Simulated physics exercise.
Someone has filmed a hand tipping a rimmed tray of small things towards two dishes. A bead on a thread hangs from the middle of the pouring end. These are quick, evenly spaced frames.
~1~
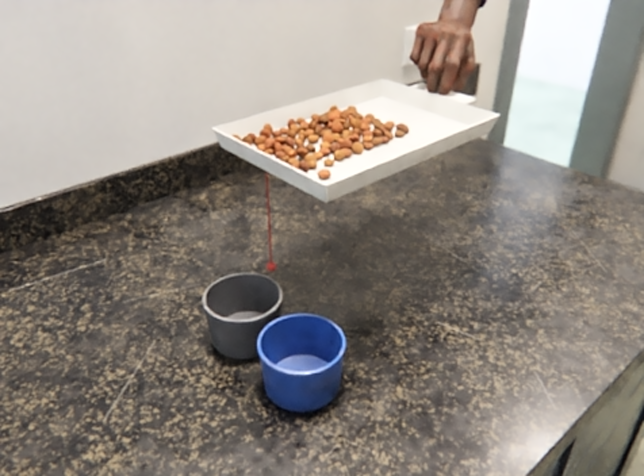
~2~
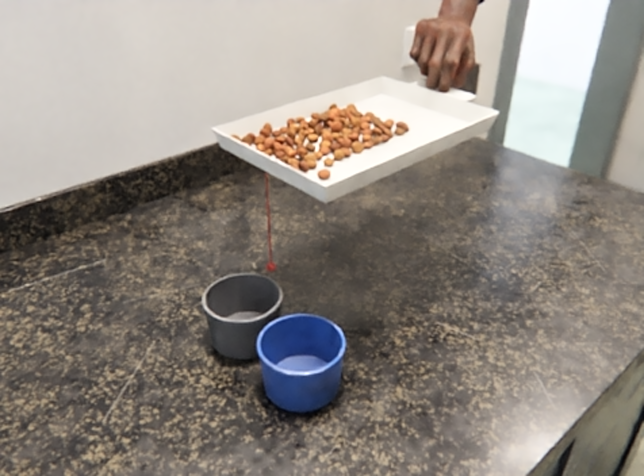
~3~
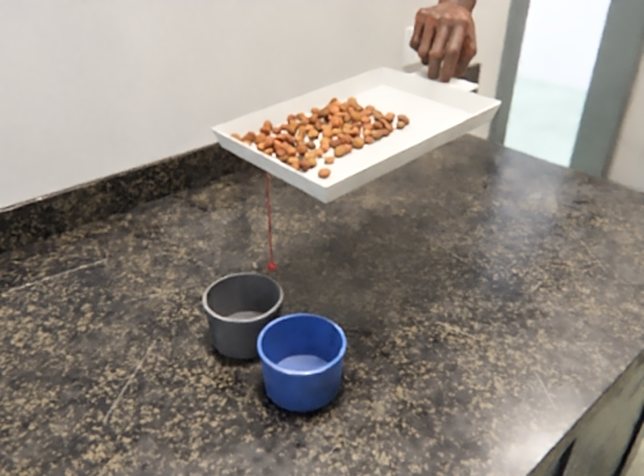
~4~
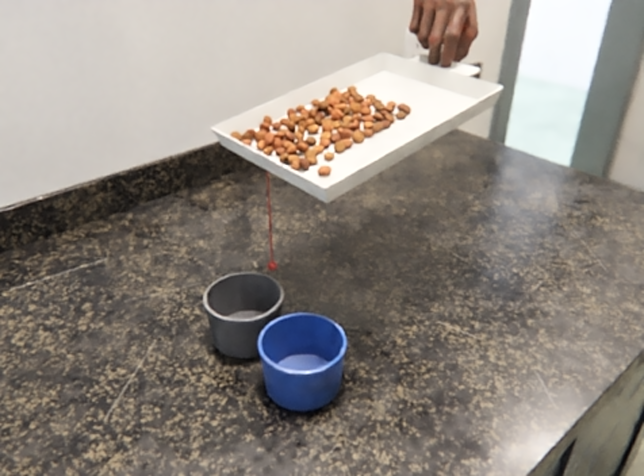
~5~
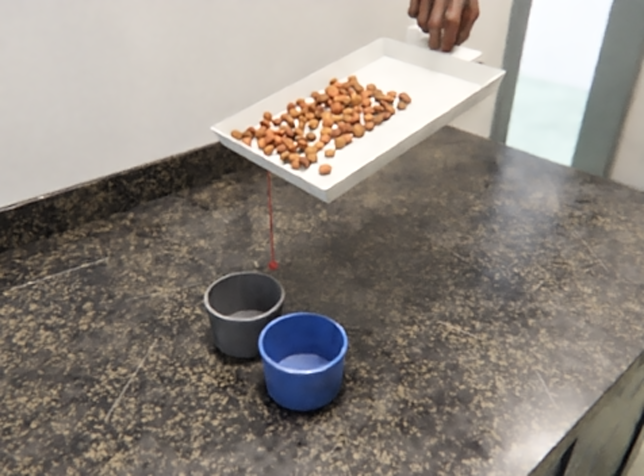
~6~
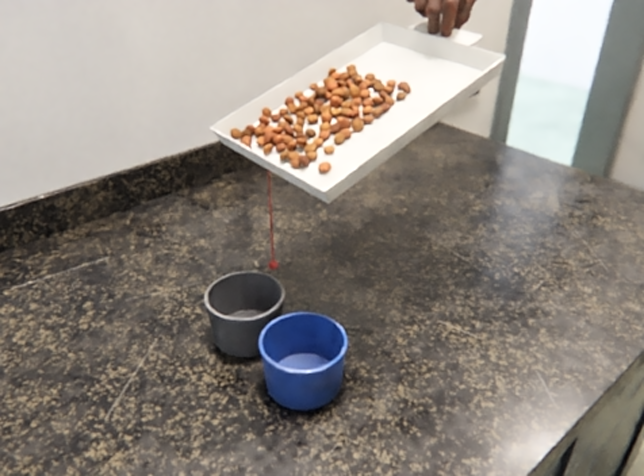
A dark-skinned hand at the upper right holds a rimmed white tray of small brown pieces above a dark speckled countertop, seen from slightly above against a pale wall. A red bead hangs on a thread below the tray, near a grey dish on the left and a blue dish on the right. The hand gradually raises the tray's far end, tilting it more steeply, while the dishes and camera stay nearly still.
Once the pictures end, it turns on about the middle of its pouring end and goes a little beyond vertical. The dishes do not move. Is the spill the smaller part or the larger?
Caught overall: The larger part.
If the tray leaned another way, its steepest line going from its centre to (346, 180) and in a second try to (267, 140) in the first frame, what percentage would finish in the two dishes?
Roughly 30 per cent, and 0 per cent.
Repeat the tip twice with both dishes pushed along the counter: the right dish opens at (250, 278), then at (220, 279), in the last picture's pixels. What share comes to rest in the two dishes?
Near 20 % and 40 %.
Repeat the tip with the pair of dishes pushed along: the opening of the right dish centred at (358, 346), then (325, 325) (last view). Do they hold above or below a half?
The first try: The smaller part. The second: The smaller part.
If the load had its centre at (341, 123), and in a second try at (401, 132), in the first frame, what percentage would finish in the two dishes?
In turn 60 and 70 in a hundred.
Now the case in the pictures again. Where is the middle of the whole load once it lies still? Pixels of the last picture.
Roughly at (243, 335).
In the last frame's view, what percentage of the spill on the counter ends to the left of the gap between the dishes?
Roughly 90 in a hundred.
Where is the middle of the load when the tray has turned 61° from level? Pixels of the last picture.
Around (273, 141).
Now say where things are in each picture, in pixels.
In the first frame, corners of the pouring end (221, 128) and (327, 180), level; middle of the load (326, 134), bits of dog kibble; left dish (213, 329); right dish (269, 379); bead on its thread (271, 266).
In the second frame, corners of the pouring end (220, 128) and (326, 181), level; middle of the load (326, 133).
In the third frame, corners of the pouring end (220, 128) and (326, 182), tipped barely, level across its low end; middle of the load (327, 128).
In the fourth frame, corners of the pouring end (219, 127) and (325, 182), tipped a little, level across its low end; middle of the load (327, 122).
In the fifth frame, corners of the pouring end (219, 127) and (325, 183), tipped a little, level across its low end; middle of the load (327, 115).
In the sixth frame, corners of the pouring end (218, 126) and (324, 185), tipped clearly, level across its low end; middle of the load (326, 109); left dish (214, 327); right dish (271, 377).
Just after the last frame, tray tipped steeply; every one on the tray.
A moment on, tray tipped past a quarter turn; roughly a third on the tray; about a tenth in the right dish; roughly a quarter in the left dish; roughly a quarter outside both; about a tenth in the air.
Further on, tray tipped past a quarter turn; roughly a quarter in the right dish; roughly a third in the left dish; roughly a third outside both.
When it is over, tray tipped past a quarter turn; roughly a quarter in the right dish; roughly a third in the left dish; roughly a third outside both.
